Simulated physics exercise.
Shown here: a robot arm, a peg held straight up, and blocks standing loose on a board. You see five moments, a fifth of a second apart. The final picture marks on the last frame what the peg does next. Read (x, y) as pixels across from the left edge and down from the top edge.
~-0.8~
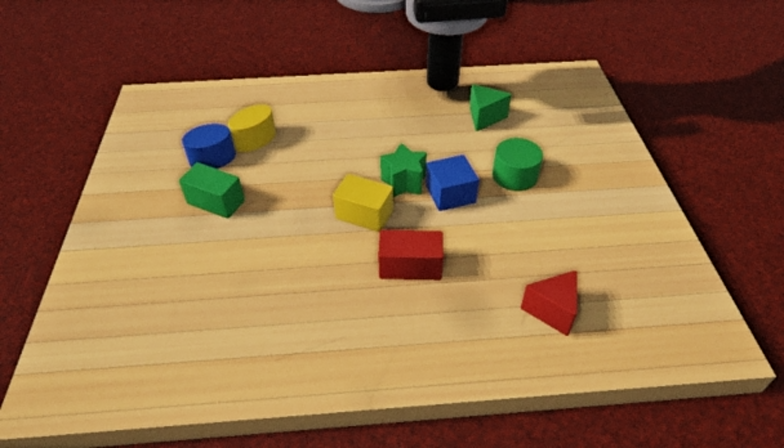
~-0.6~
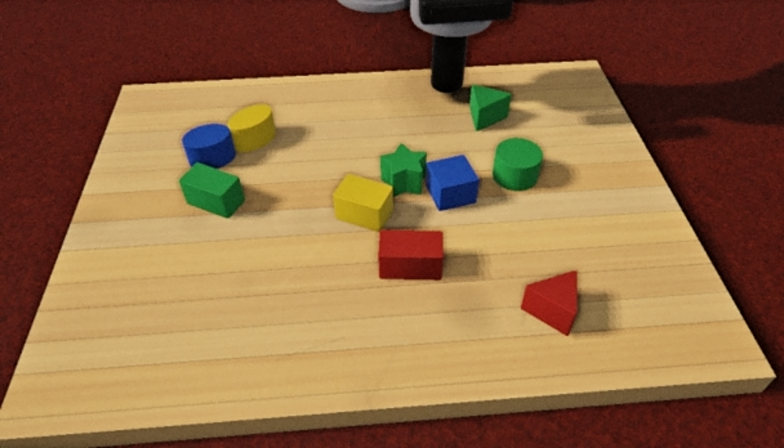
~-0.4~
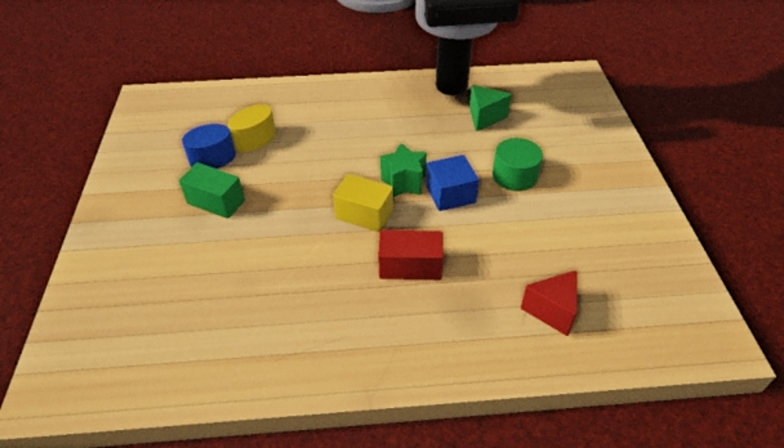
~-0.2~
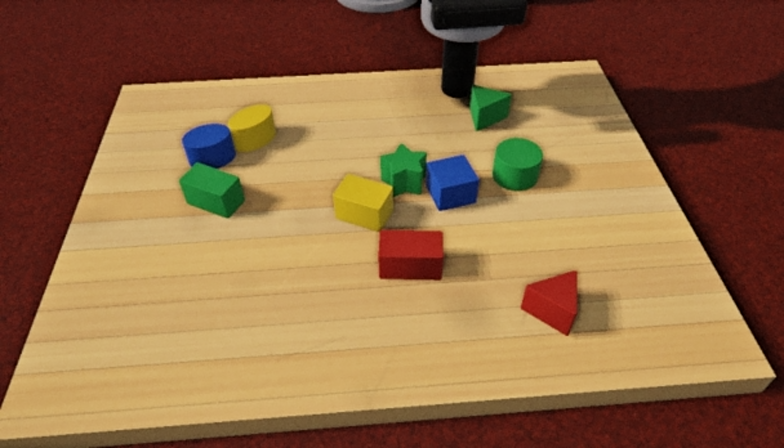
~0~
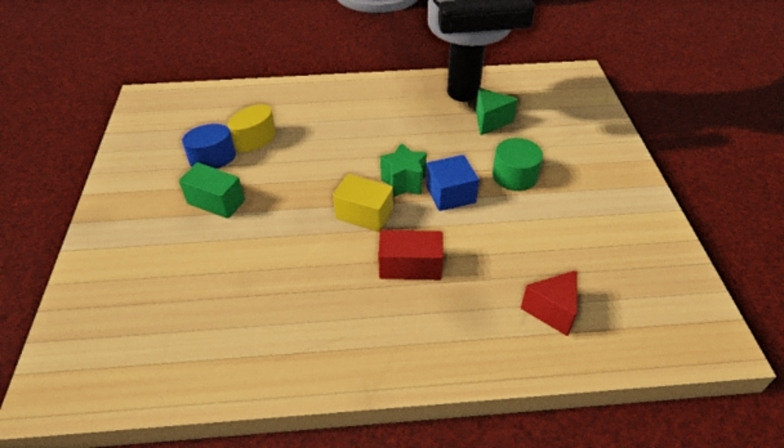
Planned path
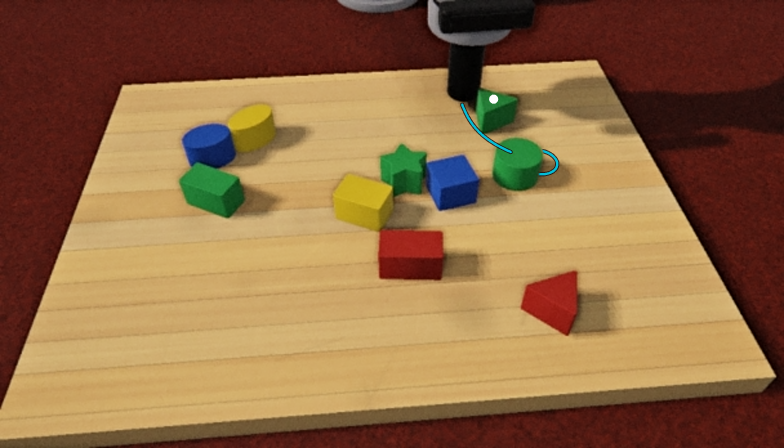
A robot arm with a black upright peg moved slowly to the right along the back of a wooden board of colourful blocks, then nudged the green triangular block slightly, while the others stayed still.
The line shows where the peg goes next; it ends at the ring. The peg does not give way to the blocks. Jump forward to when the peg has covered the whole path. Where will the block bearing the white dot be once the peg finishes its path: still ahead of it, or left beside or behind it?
When the path is over, you would find the block bearing the white dot off to the side or behind the peg.
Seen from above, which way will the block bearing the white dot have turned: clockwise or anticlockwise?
Its spin: Anticlockwise.
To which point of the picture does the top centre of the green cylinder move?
The middle of its upper face will lie at (533, 165).
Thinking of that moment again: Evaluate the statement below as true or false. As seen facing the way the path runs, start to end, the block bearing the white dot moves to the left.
My answer: True.
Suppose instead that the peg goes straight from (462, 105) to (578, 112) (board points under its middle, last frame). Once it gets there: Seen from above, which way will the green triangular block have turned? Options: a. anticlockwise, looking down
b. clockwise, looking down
The correct letter is b.
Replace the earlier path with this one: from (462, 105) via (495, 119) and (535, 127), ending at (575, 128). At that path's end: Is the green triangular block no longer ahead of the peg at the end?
Yes, that is what happens.
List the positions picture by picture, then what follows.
Peg's lower end (443, 84); blue square block (453, 171); green triangular block (488, 95); green cylinder (520, 152), in the first frame.
Peg (447, 85); blocks still, in the second frame.
Peg (452, 88); blocks still, in the third frame.
Peg (457, 90); blocks still, in the fourth frame.
Peg (463, 94); blue square block (453, 171); green triangular block (494, 99); green cylinder (520, 152), in the fifth frame.
Drawn move, from (462, 105) via (475, 127) and (501, 148), ending at (539, 162); the dot is on the green triangular block.
The first path, step by step. One third of the way, peg (477, 117); green triangular block (509, 106).
Two thirds of the way, peg (504, 137); green triangular block (525, 110), turned 40° anticlockwise.
At the end, peg (541, 151); blue square block still; green triangular block (528, 111), turned 50° anticlockwise; green cylinder (533, 165).
